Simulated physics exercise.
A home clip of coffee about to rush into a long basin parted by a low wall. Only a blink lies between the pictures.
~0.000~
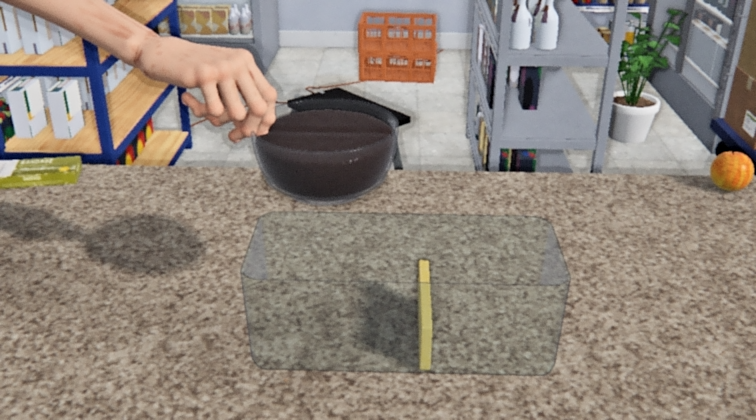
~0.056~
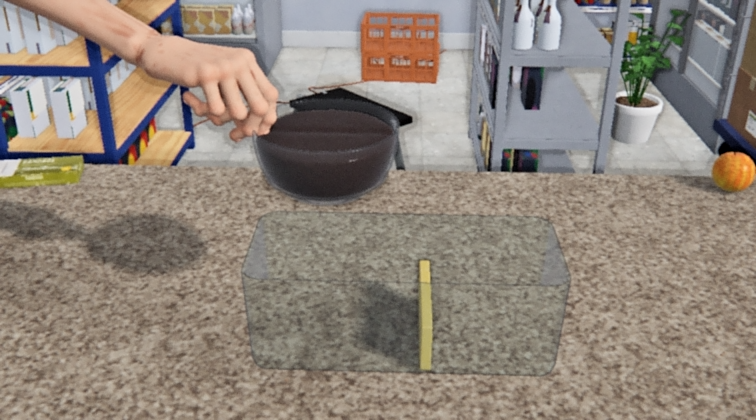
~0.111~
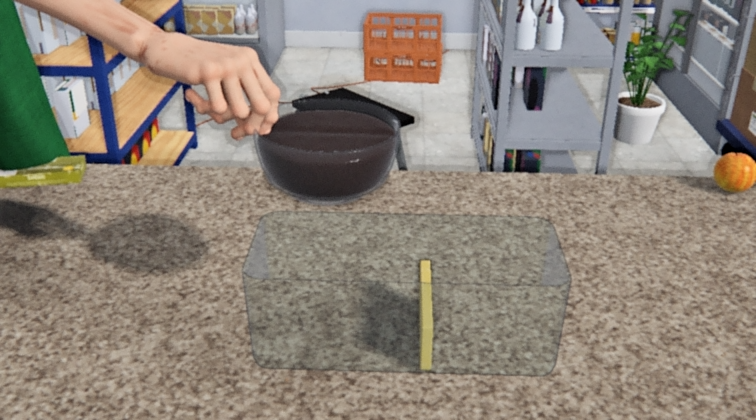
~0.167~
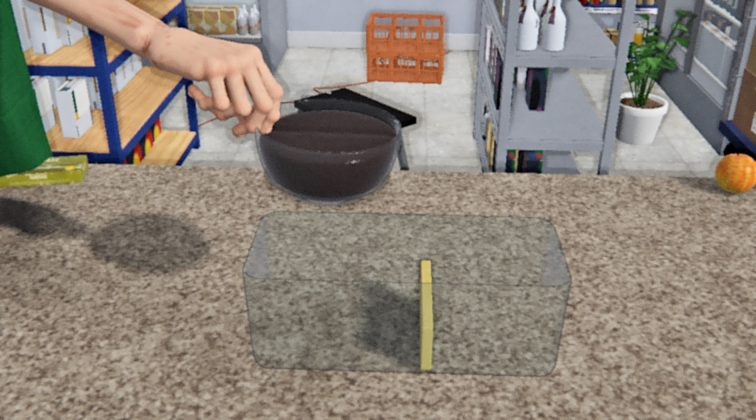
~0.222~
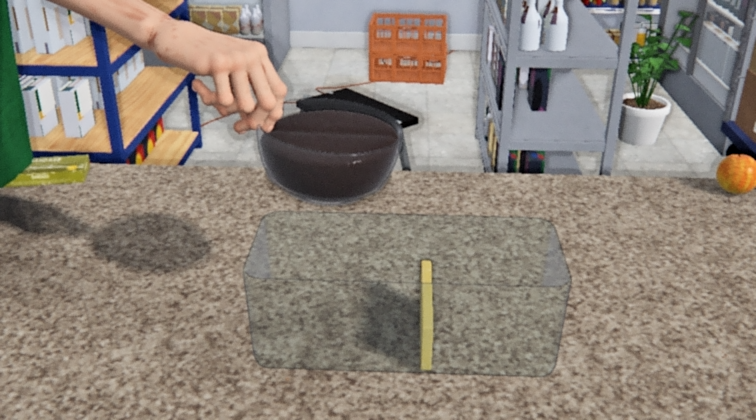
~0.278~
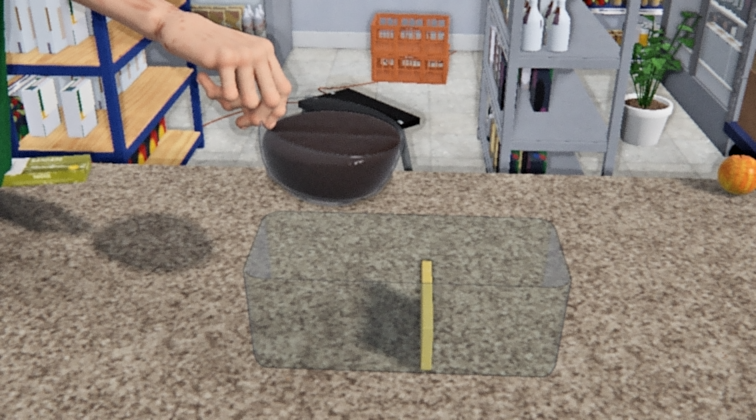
A hand holds a bowl of dark coffee above a clear basin and tilts it slightly rightward.
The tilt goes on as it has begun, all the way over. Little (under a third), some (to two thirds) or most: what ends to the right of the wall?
The share right of the wall is more than two thirds.
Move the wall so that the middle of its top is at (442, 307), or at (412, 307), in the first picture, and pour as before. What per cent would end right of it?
Roughly 60 per cent, and 80 per cent.
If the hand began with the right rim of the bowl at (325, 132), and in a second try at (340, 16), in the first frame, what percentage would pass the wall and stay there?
In turn 0 and 50 in a hundred.
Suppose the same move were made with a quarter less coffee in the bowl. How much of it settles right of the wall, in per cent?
Some 65 per cent.
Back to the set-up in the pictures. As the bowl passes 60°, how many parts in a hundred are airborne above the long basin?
Close to 30 per cent.
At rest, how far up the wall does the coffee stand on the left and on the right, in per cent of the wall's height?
Left: 10 %. Right: 50 %.
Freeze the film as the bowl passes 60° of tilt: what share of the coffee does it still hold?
Some 50 per cent.
A moment on, the bowl is tipped part way and 48 per cent is still to pour, 2 is left of the wall and 21 right of it.
Next, the bowl is tipped on its side and 5 per cent is still to pour, 15 is left of the wall and 75 right of it.
Then the bowl is tipped right over and 0 per cent is still to pour, 24 is left of the wall and 75 right of it.
Later the bowl is tipped right over and 0 per cent is still to pour, 24 is left of the wall and 75 right of it.
At rest 24 per cent lies left of the wall, 75 right of it and 1 outside.
